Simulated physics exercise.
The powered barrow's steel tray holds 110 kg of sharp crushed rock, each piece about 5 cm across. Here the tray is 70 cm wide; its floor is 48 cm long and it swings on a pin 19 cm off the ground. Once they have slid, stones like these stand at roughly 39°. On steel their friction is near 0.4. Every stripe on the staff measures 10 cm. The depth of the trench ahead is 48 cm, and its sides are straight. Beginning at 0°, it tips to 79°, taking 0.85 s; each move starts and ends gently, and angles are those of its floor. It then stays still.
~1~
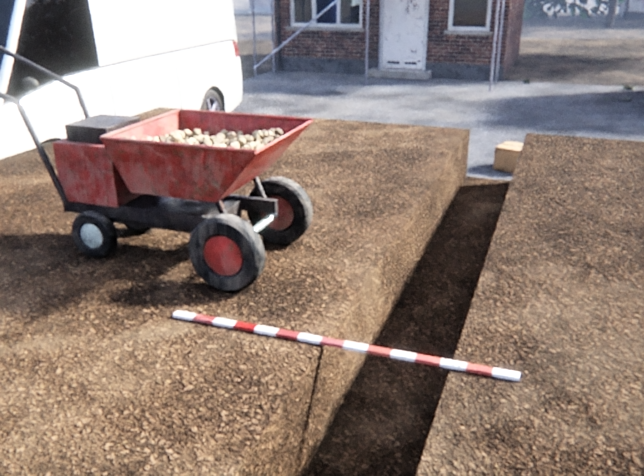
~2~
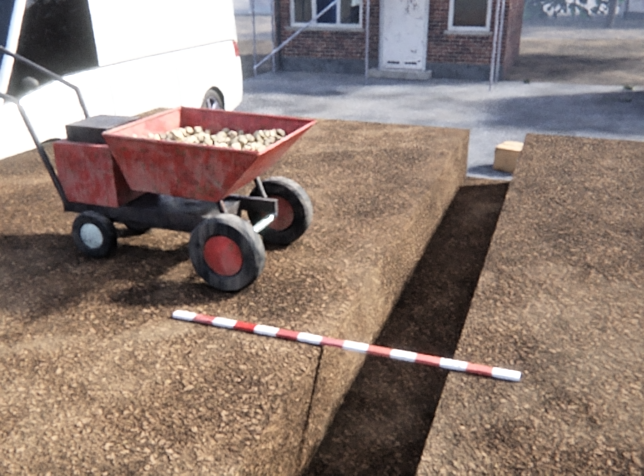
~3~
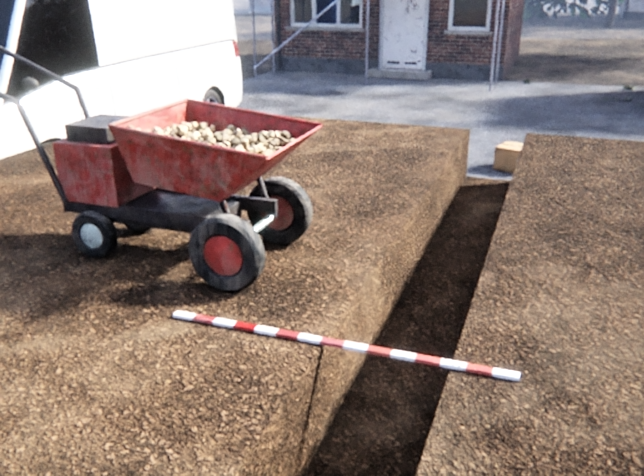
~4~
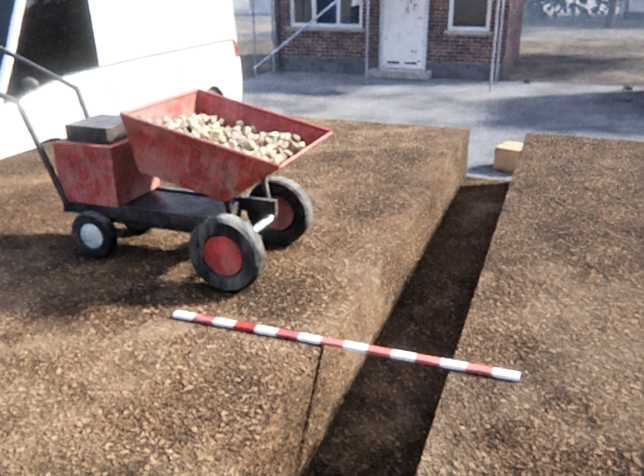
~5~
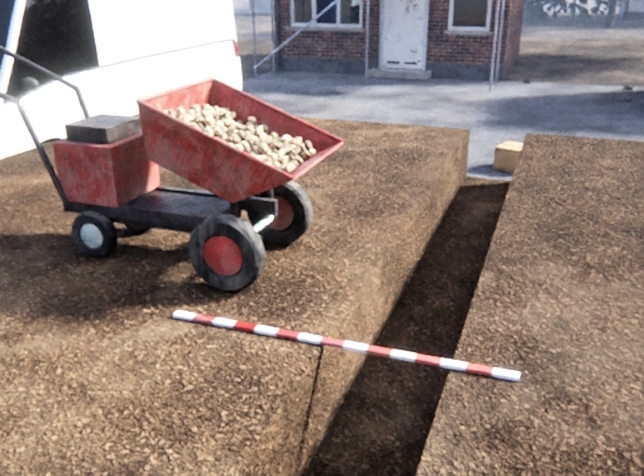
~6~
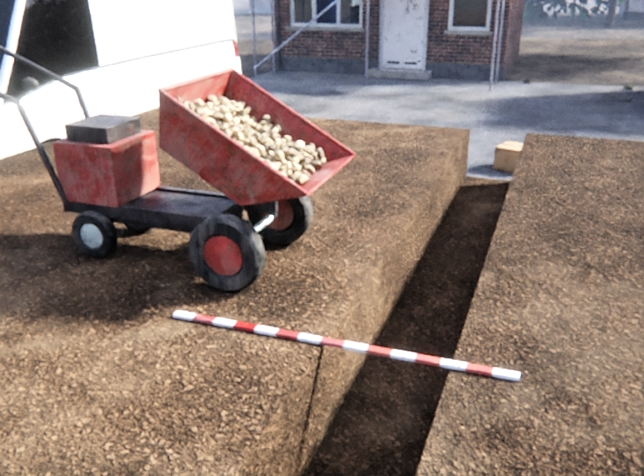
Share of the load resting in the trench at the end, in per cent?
100 per cent.
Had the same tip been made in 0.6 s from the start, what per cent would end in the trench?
My guess is near 100 percent.
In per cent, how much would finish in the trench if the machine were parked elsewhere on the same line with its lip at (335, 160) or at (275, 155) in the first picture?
Near 75 then near 100 percent.
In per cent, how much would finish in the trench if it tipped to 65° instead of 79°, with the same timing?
Near 85 per cent then.
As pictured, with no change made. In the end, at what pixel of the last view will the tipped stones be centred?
Around (424, 364).
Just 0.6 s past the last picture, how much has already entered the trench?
About 45%.
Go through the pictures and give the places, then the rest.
The tray is at 0°, its lip at (256, 152); the top of the load is at (239, 135), in the first frame.
Lip at (259, 154), floor tilted 2°, highest stones at (231, 134), in the second frame.
The tray is at 6°, its lip at (267, 158); the top of the load is at (192, 128), in the third frame.
Lip at (280, 167), floor tilted 13°, highest stones at (194, 120), in the fourth frame.
Lip at (293, 179), floor tilted 21°, highest stones at (204, 112), in the fifth frame.
The tray is at 31°, its lip at (307, 195); the top of the load is at (218, 103), in the sixth frame.
Then, 0.3 s after the last picture the floor is at 67°, 100 % in the tray; the foremost stones are at (349, 231).
Then, 0.6 s after the last picture the floor is at 79°, 52 % in the tray, 1 % short of the trench, 47 % in the trench; the foremost stones are at (431, 377).
Then, 0.9 s after the last picture the floor is at 79°, 4 % in the tray, 1 % short of the trench, 95 % in the trench; the foremost stones are at (463, 363).
Then, 2.9 s after the last picture the floor is at 79°, 0 % in the tray, 100 % in the trench; the foremost stones are at (459, 378).
